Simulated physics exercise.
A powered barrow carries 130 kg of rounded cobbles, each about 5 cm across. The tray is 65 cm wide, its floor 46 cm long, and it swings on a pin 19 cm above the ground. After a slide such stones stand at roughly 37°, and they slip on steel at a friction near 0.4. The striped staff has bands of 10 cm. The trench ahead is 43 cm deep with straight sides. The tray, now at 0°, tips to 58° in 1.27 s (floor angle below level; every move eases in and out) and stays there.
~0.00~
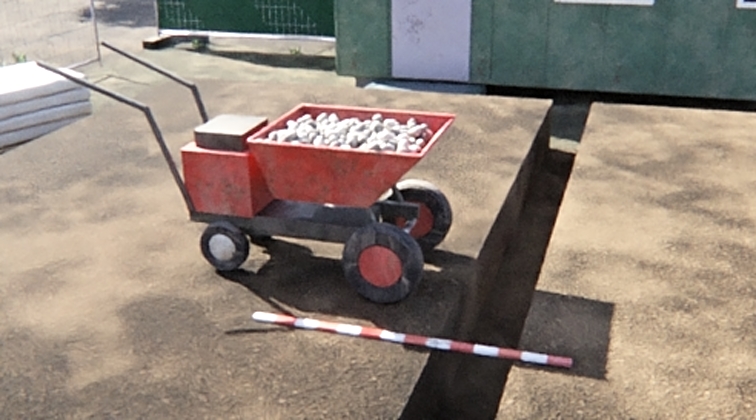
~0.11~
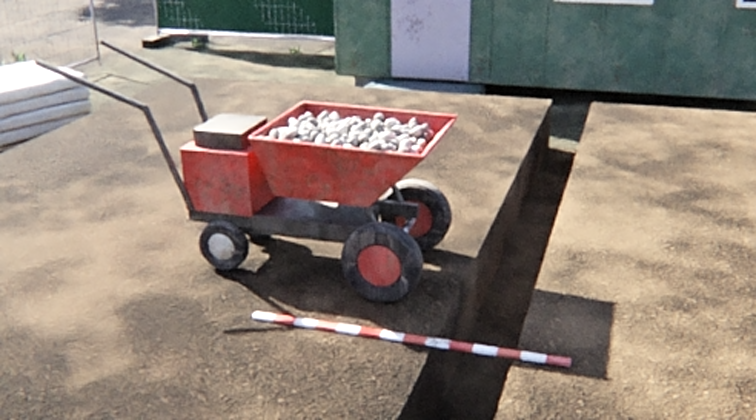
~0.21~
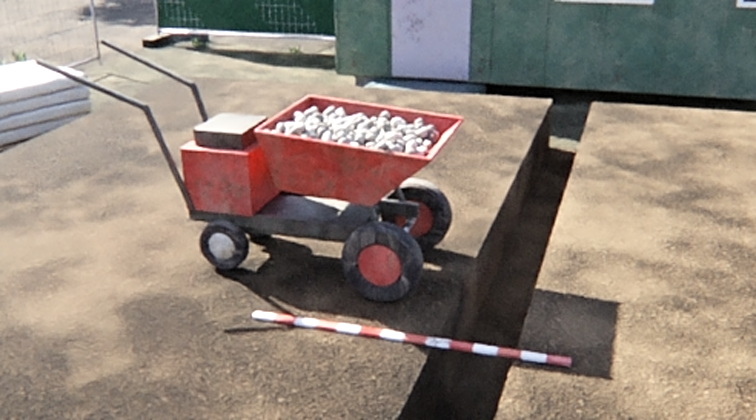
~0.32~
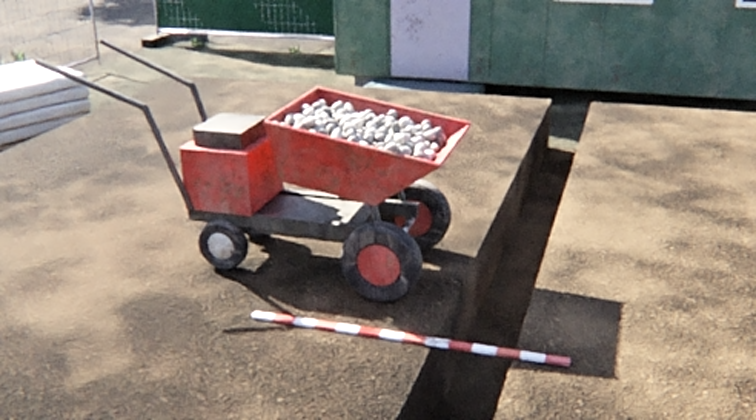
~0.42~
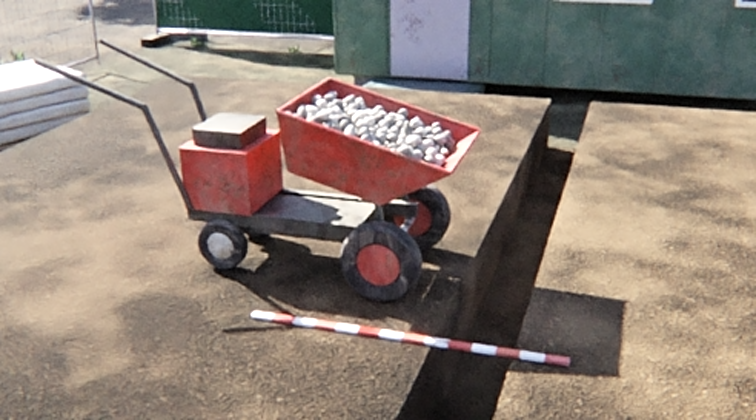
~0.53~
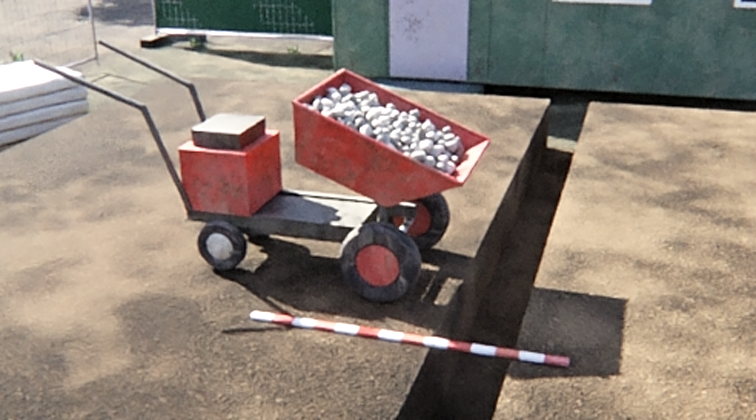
Red tray of rounded stones on a small wheeled barrow tilting steadily forward to the right, beside a narrow trench and striped staff.
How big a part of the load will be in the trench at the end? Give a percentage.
Some 41 per cent of it.
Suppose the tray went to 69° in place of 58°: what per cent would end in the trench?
Then about 30 per cent.
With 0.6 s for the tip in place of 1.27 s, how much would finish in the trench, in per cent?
Then about 30 per cent.
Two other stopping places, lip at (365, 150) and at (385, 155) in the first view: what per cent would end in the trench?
Near 85 per cent from the first place, 75 from the second.
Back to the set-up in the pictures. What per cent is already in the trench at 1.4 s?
About 5 per cent by then.
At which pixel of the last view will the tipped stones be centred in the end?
Around (547, 289).
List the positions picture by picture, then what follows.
In the first frame, the tray is at 0°, its lip at (422, 157); the top of the load is at (344, 126).
In the second frame, lip at (424, 157), floor tilted 1°, highest stones at (345, 124); the stones move at 0.2 m/s on average.
In the third frame, lip at (431, 160), floor tilted 4°, highest stones at (335, 119); the stones move at 0.3 m/s on average.
In the fourth frame, the tray is at 9°, its lip at (440, 166); the top of the load is at (326, 111); the stones move at 0.5 m/s on average.
In the fifth frame, lip at (451, 174), floor tilted 15°, highest stones at (328, 103); the stones move at 0.6 m/s on average.
In the sixth frame, the tray is at 22°, its lip at (462, 185); the top of the load is at (342, 96); the stones move at 0.6 m/s on average.
After 0.9 s the floor is at 49°; 100 % in the tray; the foremost stones are at (498, 211).
After 1.4 s the floor is at 58°; 76 % in the tray, 5 % in the trench, 20 % past the trench; the foremost stones are at (587, 299).
After 1.7 s the floor is at 58°; 48 % in the tray, 7 % in the trench, 45 % past the trench; the foremost stones are at (679, 315).
After 3.7 s the floor is at 58°; 10 % in the tray, 41 % in the trench, 49 % past the trench; the foremost stones are past the picture's edge.
